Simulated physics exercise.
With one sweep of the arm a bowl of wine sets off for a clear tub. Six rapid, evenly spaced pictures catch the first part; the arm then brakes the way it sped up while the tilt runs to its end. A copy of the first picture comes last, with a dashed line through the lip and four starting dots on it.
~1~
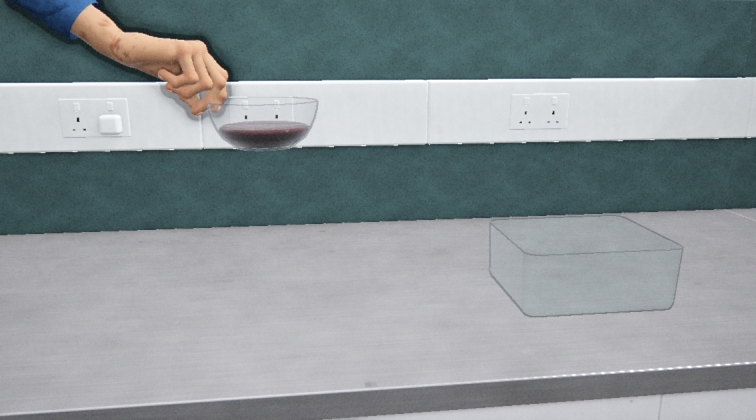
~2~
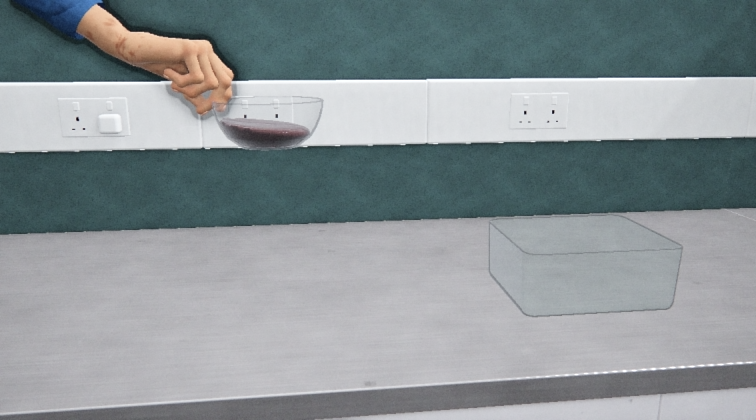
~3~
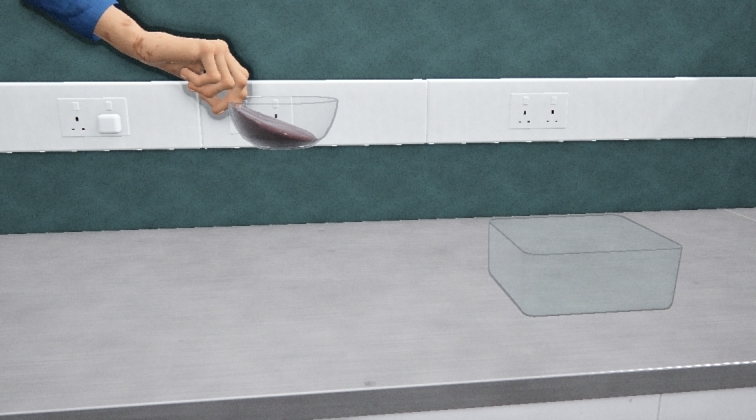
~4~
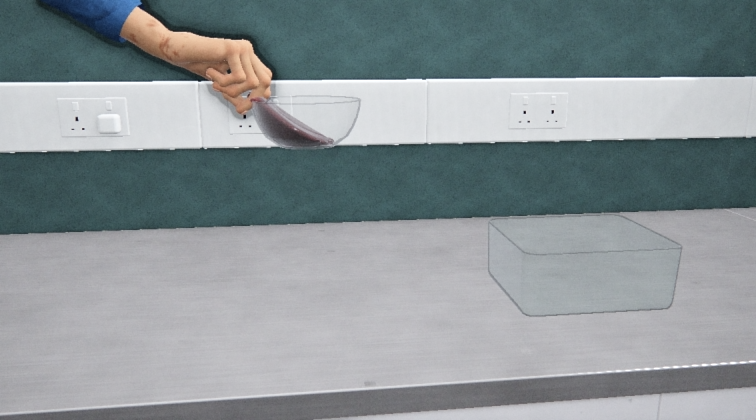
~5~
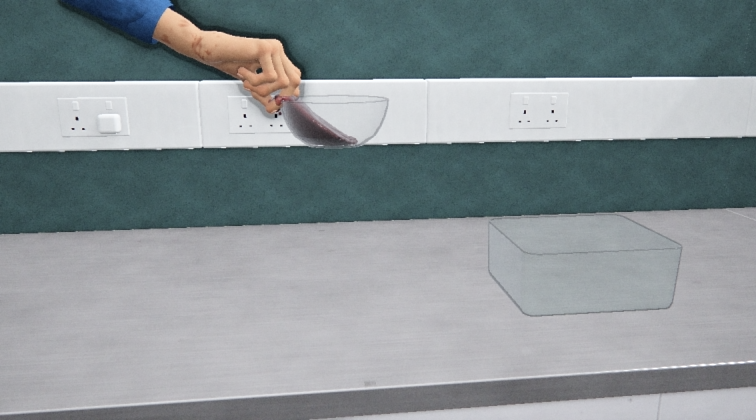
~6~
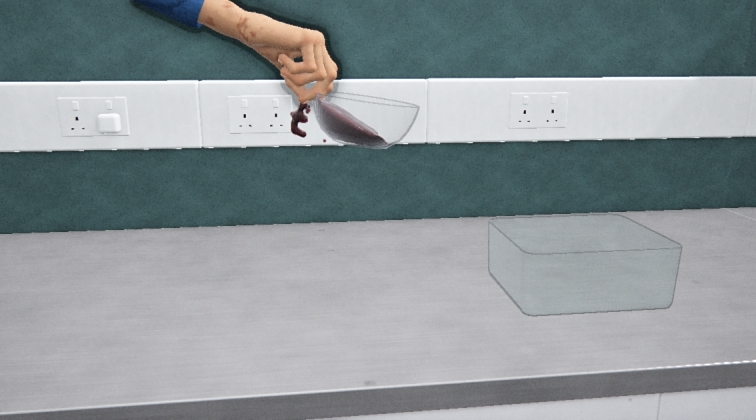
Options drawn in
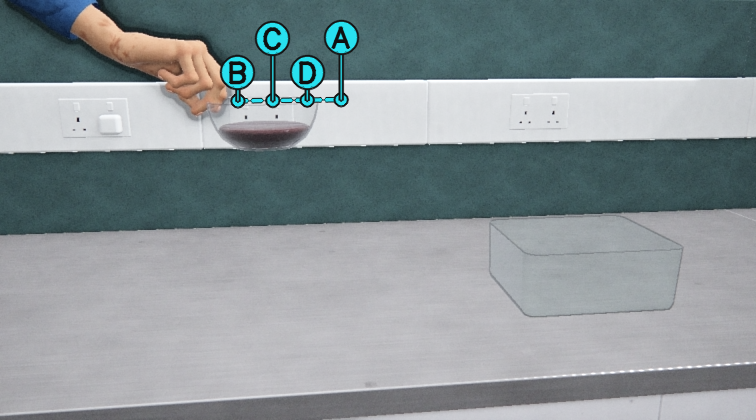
At the start, a hand at the upper left holds a clear bowl of dark red liquid above a grey counter, with a clear tub at right. The arm sweeps the bowl rightward and the liquid climbs its left side, then slops over that rim as the bowl tilts slightly.
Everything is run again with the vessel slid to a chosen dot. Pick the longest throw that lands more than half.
C will do.
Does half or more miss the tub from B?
Yes, that goes wrong.
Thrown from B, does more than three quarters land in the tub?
No, it does not.
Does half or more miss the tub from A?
No.
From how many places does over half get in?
Three.
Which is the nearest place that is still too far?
B.
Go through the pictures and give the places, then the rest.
In the first picture, upright, lip at (316, 100); tub from (521, 316) to (671, 307); nothing has left yet.
In the second picture, upright, lip at (321, 99); nothing has left yet.
In the third picture, upright, lip at (336, 99); nothing has left yet.
In the fourth picture, upright, lip at (359, 98); wine is over the rim, down to (250, 99).
In the fifth picture, upright, lip at (386, 98); wine is over the rim, down to (280, 113).
In the sixth picture, tipped about 8°, lip at (417, 105); wine is over the rim, down to (325, 141).
In cyan, A at (341, 99); B at (237, 100); C at (272, 100); D at (307, 100).
Choosing A, about 78 % lands in the tub, 14 % falls short and 9 % goes beside or beyond.
Choosing B, about 35 % lands in the tub, 61 % falls short and 4 % goes beside or beyond.
Choosing C, about 62 % lands in the tub, 32 % falls short and 6 % goes beside or beyond.
Choosing D, about 75 % lands in the tub, 17 % falls short and 9 % goes beside or beyond.
